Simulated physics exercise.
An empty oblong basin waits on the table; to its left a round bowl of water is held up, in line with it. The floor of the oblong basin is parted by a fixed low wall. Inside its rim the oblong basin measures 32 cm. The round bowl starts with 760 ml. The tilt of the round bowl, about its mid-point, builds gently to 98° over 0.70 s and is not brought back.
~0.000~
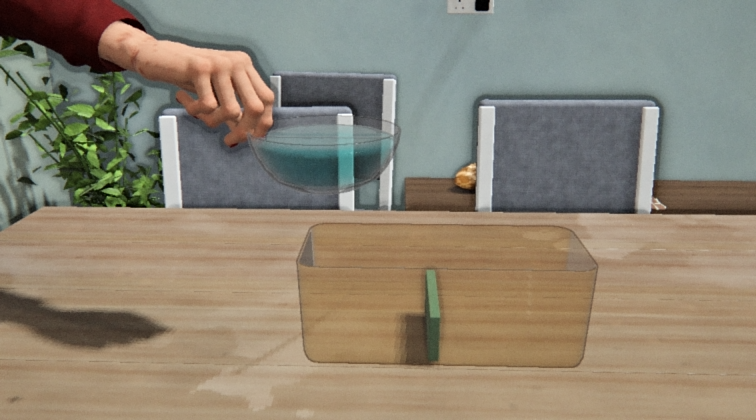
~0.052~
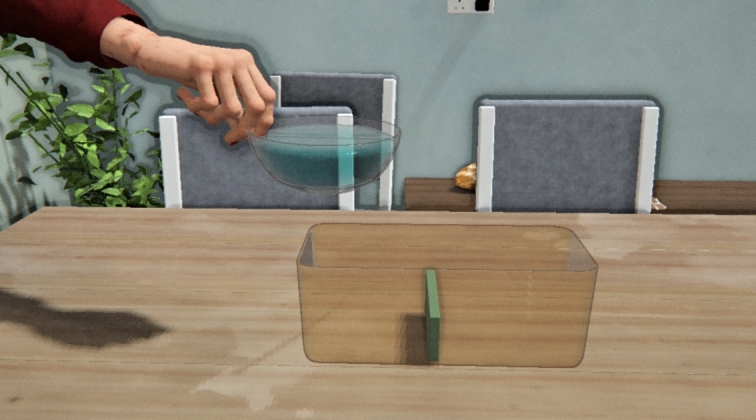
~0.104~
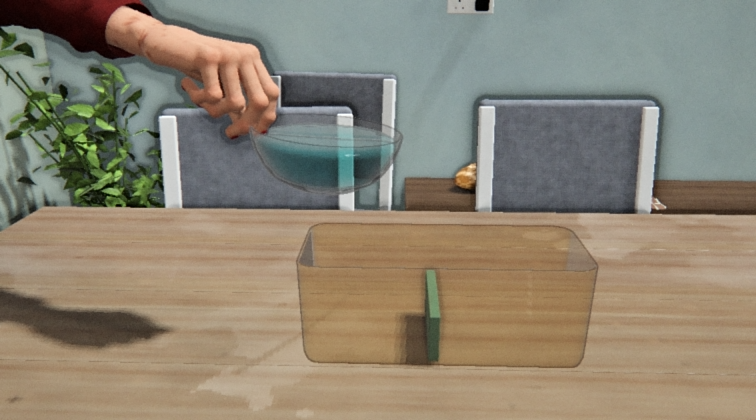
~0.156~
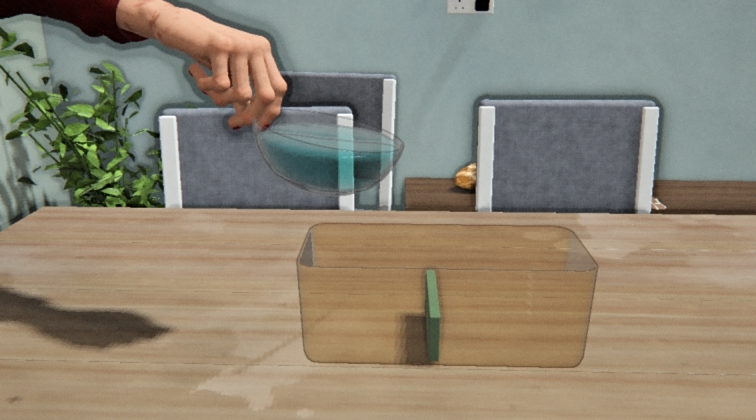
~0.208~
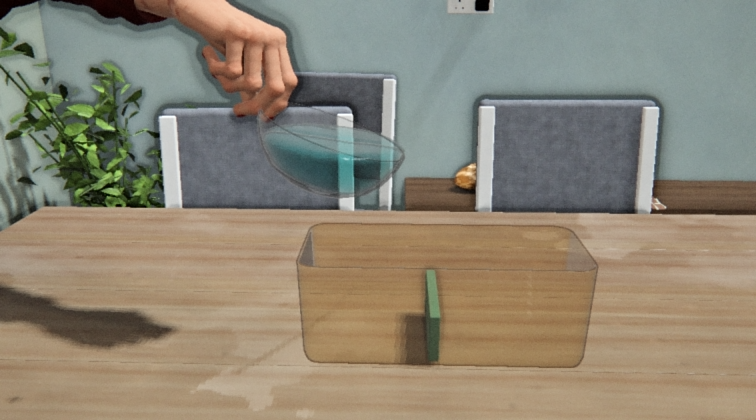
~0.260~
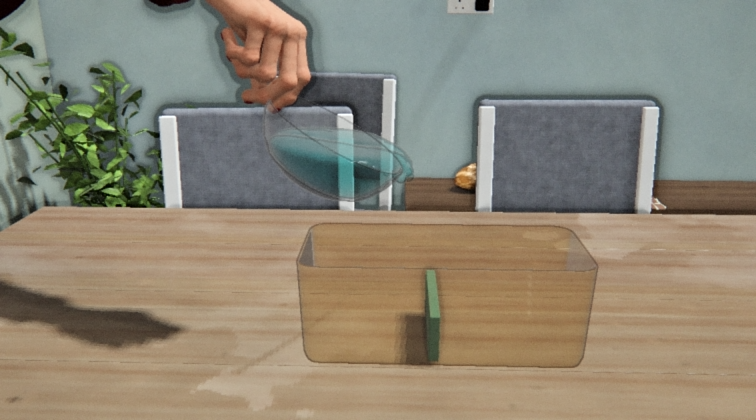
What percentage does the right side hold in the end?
About 53 per cent.
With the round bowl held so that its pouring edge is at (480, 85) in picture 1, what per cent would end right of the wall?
In that case some 85 per cent.
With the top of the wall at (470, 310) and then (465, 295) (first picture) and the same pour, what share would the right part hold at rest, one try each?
In turn about 20 and 10 per cent.
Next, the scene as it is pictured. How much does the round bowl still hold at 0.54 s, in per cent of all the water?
About 10 per cent.
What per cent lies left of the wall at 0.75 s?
About 40 per cent.
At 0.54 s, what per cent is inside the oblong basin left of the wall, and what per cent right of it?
Near 20 on the left, 46 on the right.
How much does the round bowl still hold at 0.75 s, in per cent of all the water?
About 0 per cent.
By 0.54 s the tilt is 86° and 10 per cent is still to pour, 19 is left of the wall and 46 right of it.
By 0.75 s the tilt is 98° and 0 per cent is still to pour, 41 is left of the wall and 51 right of it.
By 0.96 s the tilt is 98° and 0 per cent is still to pour, 42 is left of the wall and 53 right of it.
By 1.20 s the tilt is 98° and 0 per cent is still to pour, 42 is left of the wall and 53 right of it.
At rest 42 per cent lies left of the wall, 53 right of it and 4 outside.
